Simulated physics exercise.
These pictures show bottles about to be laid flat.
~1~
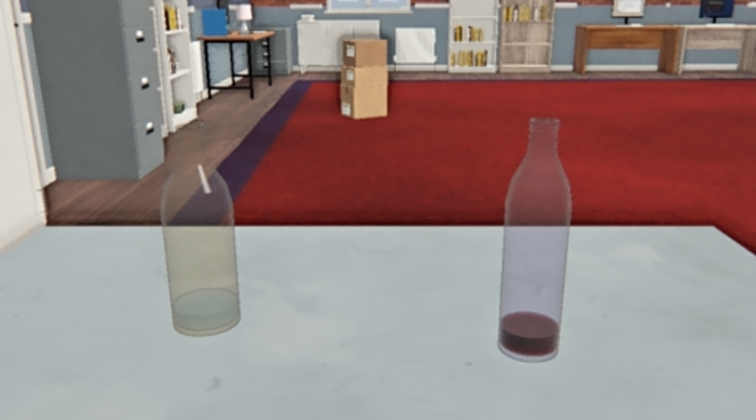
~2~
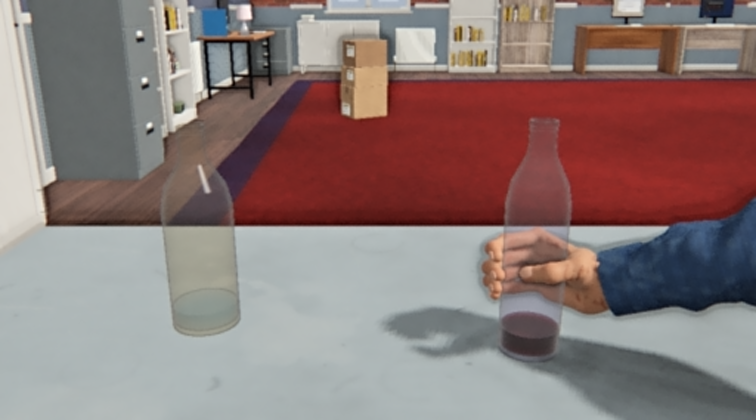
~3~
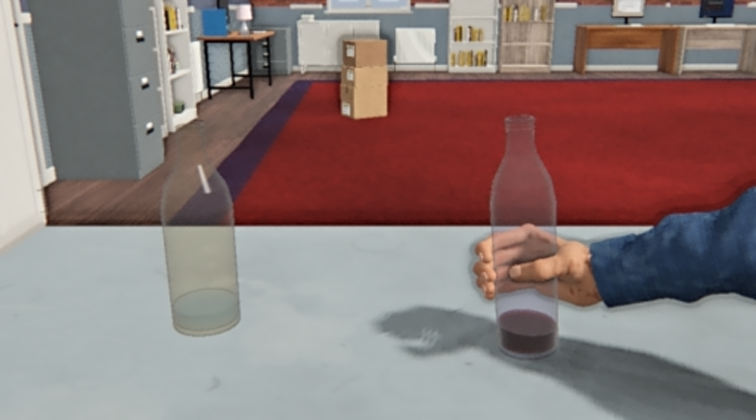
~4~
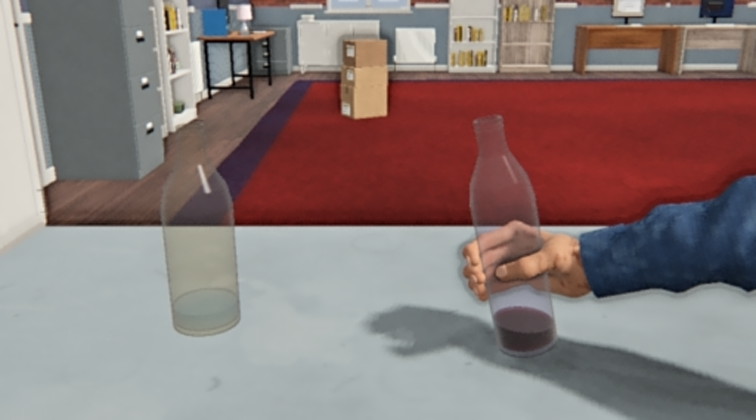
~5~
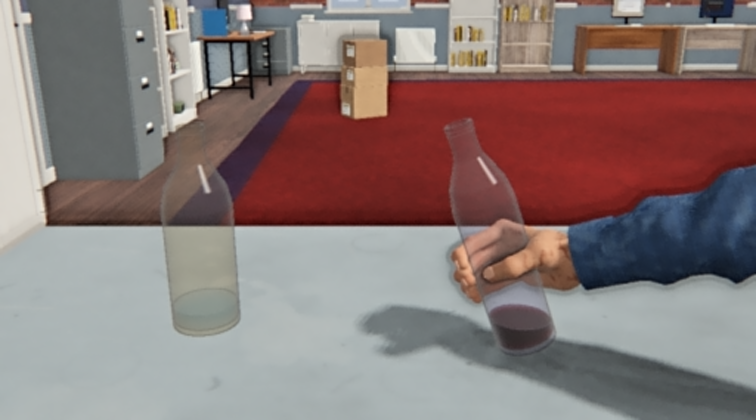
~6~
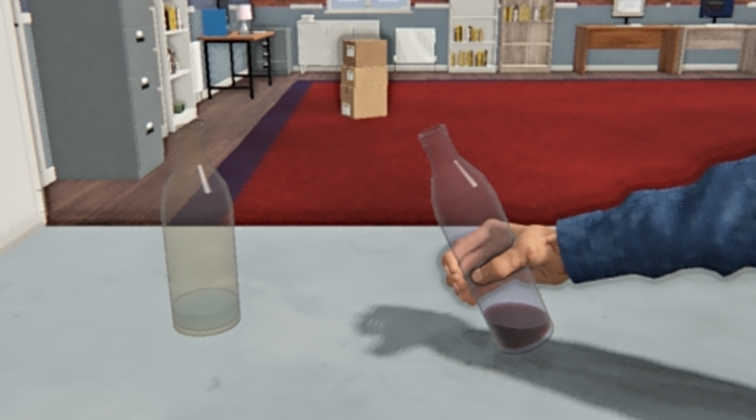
We see two clear bottles standing upright on a pale table, each with a little liquid at the bottom. A hand in a blue sleeve grasps the right bottle and tilts it leftward, while the left bottle stays still.
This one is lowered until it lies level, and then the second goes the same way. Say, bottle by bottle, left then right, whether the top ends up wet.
Wet top? Left bottle: No; right bottle: No.
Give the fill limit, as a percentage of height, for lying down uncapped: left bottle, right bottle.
24 and 24 per cent.
Shortly, the right bottle is nearly down; right bottle, no leak.
Then, the right bottle lies flat; right bottle, no leak.
At the finish, both lie flat; right bottle, no leak; left bottle, no leak.
